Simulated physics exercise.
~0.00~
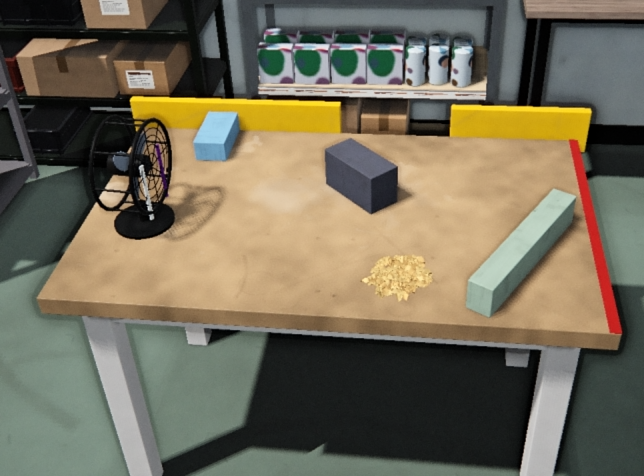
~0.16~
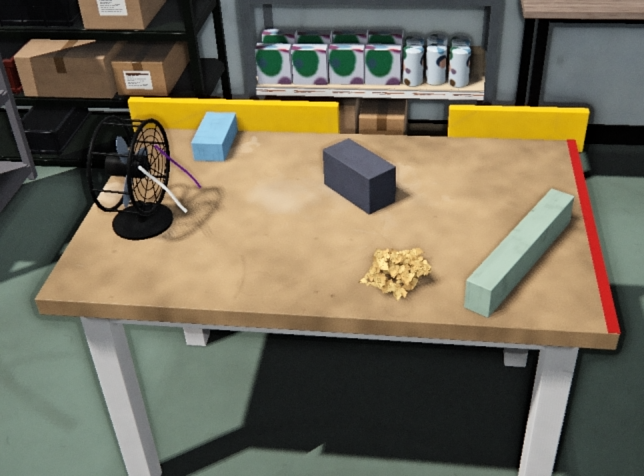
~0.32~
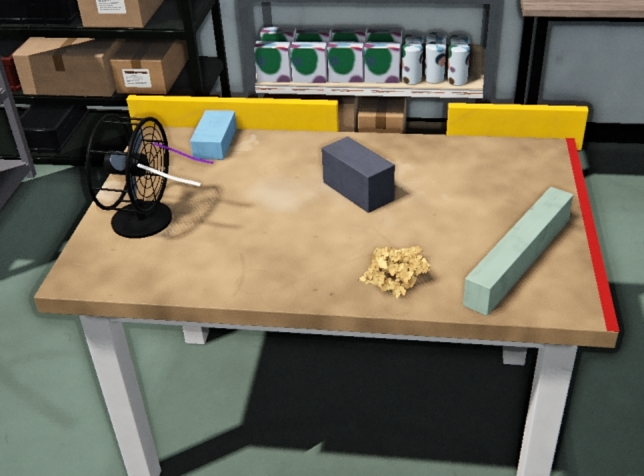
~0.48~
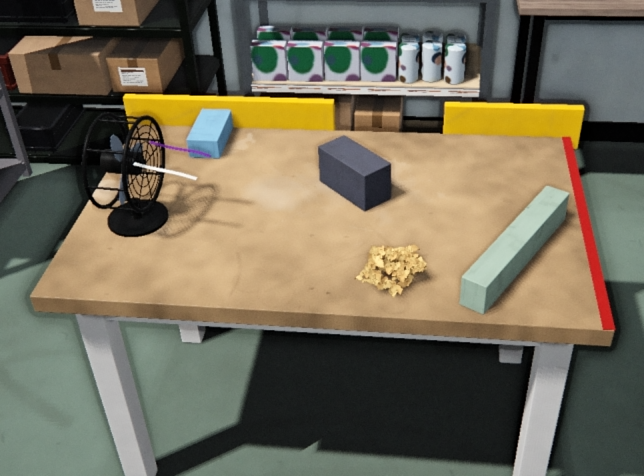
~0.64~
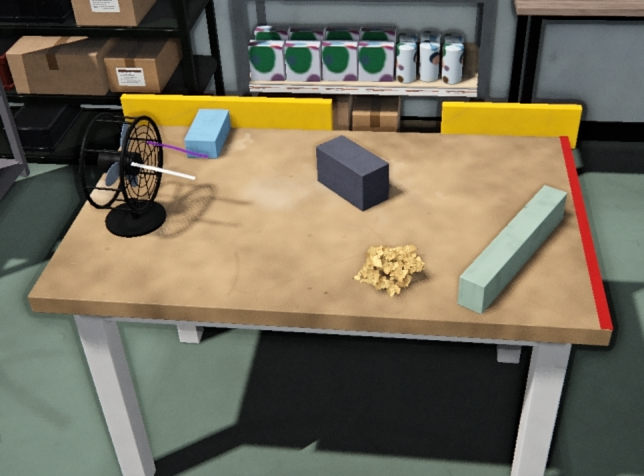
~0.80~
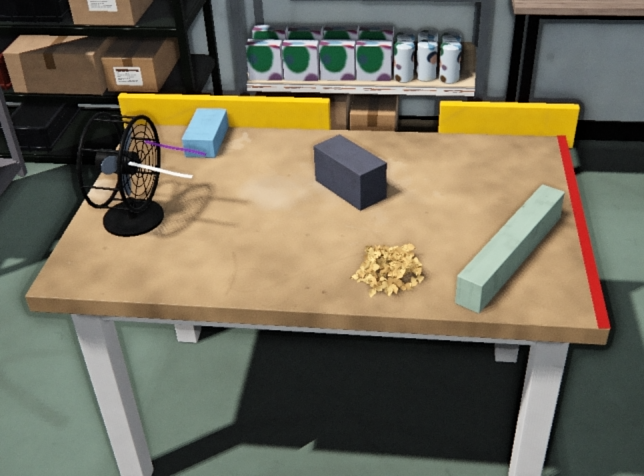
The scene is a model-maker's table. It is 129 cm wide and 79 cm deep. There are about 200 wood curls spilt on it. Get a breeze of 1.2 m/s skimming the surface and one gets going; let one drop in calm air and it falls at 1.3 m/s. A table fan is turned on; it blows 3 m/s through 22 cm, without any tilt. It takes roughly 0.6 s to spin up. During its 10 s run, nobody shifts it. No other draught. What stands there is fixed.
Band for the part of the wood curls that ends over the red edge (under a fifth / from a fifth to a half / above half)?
Band: Not even a fifth.
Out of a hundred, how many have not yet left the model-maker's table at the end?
About 10 % of them are still there at the end.
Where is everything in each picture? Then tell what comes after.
In the first picture, the middle of the wood curls is near (401, 277), none has stirred yet and the mouth of the table fan is at (133, 165).
In the second picture, the middle of the wood curls is near (402, 270), none has stirred yet and the red edge is centred on (594, 222).
In the third picture, the middle of the wood curls is near (401, 268), none has stirred yet, the top of a plank is at (523, 233) and the top of a block is at (358, 156).
In the fourth picture, the middle of the wood curls is near (397, 267) and none has stirred yet.
In the fifth picture, the middle of the wood curls is near (395, 267) and none has stirred yet.
In the sixth picture, the middle of the wood curls is near (393, 266) and none has stirred yet.
After 2.0 s, 51 % are on the move or not yet settled, 0 % are over the red edge; the middle of those still in play is near (450, 274).
After 3.2 s, 36 % are on the move or not yet settled, 1 % are over the red edge; the middle of those still in play is near (461, 280).
After 5.5 s, 16 % are on the move or not yet settled, 4 % are over the red edge; the middle of those still in play is near (471, 270).
After 10.0 s, at the end, 6 % are over the red edge.
